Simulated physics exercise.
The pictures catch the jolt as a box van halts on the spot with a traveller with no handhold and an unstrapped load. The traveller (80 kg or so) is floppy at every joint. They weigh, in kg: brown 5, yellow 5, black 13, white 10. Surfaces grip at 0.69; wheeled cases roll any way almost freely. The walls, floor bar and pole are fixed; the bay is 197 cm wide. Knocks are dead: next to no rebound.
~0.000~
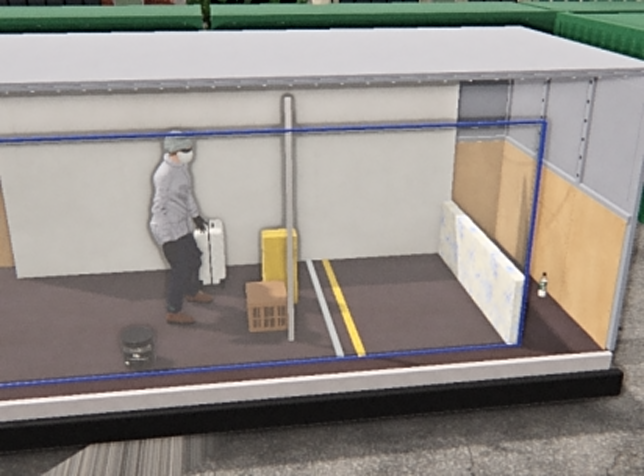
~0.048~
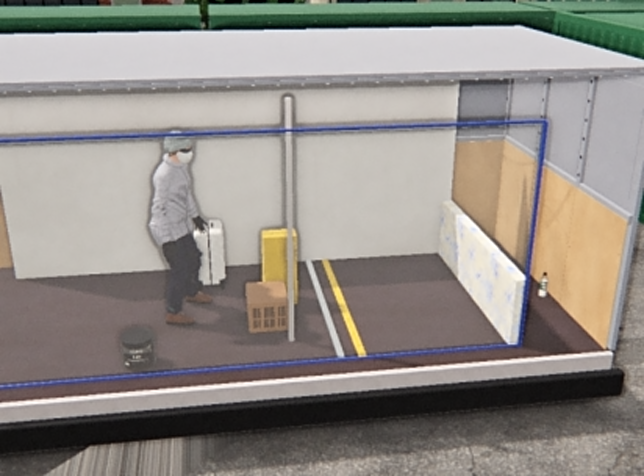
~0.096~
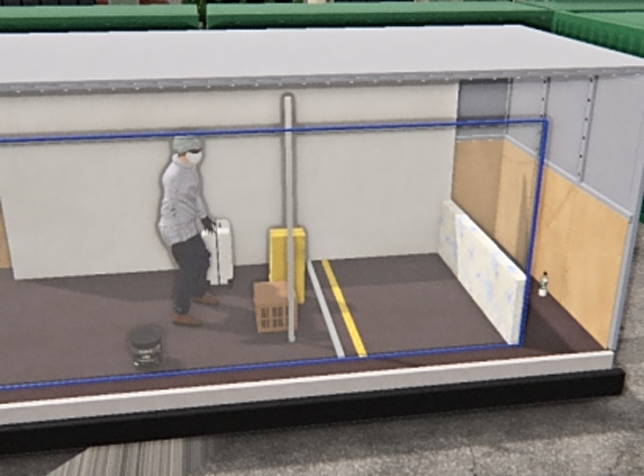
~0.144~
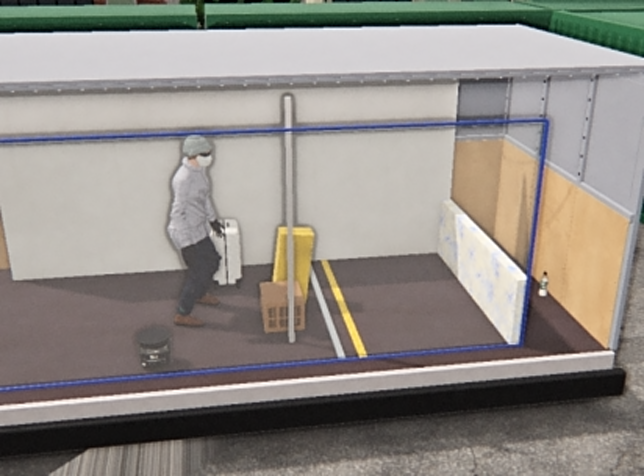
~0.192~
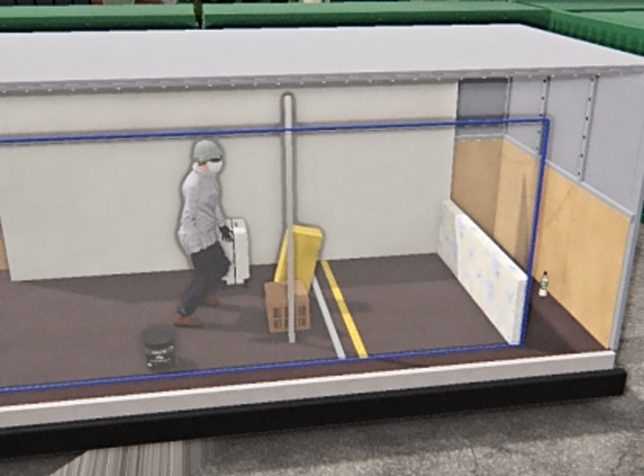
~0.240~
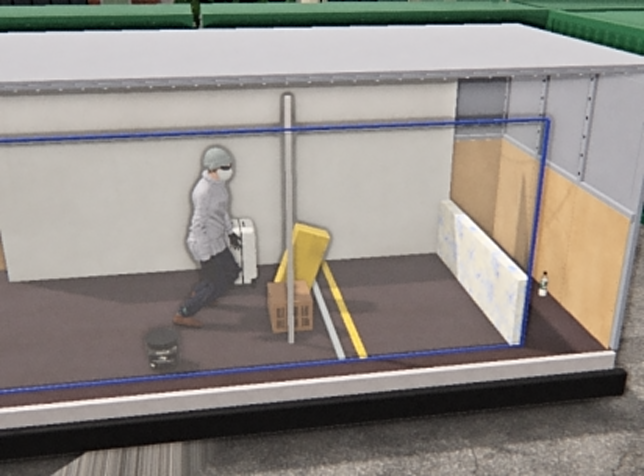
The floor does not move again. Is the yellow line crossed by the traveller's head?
This time the traveller's head rests short of the yellow line.
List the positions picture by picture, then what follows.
Traveller's head (175, 155), brown crate (267, 306), white wheeled case (210, 254), yellow line (360, 349), in the first frame.
Traveller's head (175, 155), brown crate (267, 306), white wheeled case (210, 255), in the second frame.
Traveller's head (184, 156), brown crate (275, 306), white wheeled case (217, 254), in the third frame.
Traveller's head (194, 159), brown crate (282, 306), white wheeled case (225, 254), in the fourth frame.
Traveller's head (204, 165), brown crate (287, 306), white wheeled case (233, 254), in the fifth frame.
Traveller's head (214, 172), brown crate (290, 306), white wheeled case (240, 254), yellow line (361, 351). Everything loose set off at about 1.7 m/s, in the sixth frame.
After 0.40 s the traveller's head is 78 cm short of the yellow line, near (252, 210) in the last picture's view; the brown crate 48 cm short of the yellow line, tilted 0°.
After 0.65 s the traveller's head is 34 cm short of the yellow line, near (304, 266) in the last picture's view; the brown crate 48 cm short of the yellow line, tilted 0°.
After 1.05 s the traveller's head is 35 cm short of the yellow line, near (300, 263) in the last picture's view.
When all is still (2.9 s), brown crate stops short of the yellow line; yellow tall box crosses the yellow line; black bucket stops short of the yellow line; white wheeled case crosses the yellow line; traveller's hips stop short of the yellow line; traveller's head stops short of the yellow line.
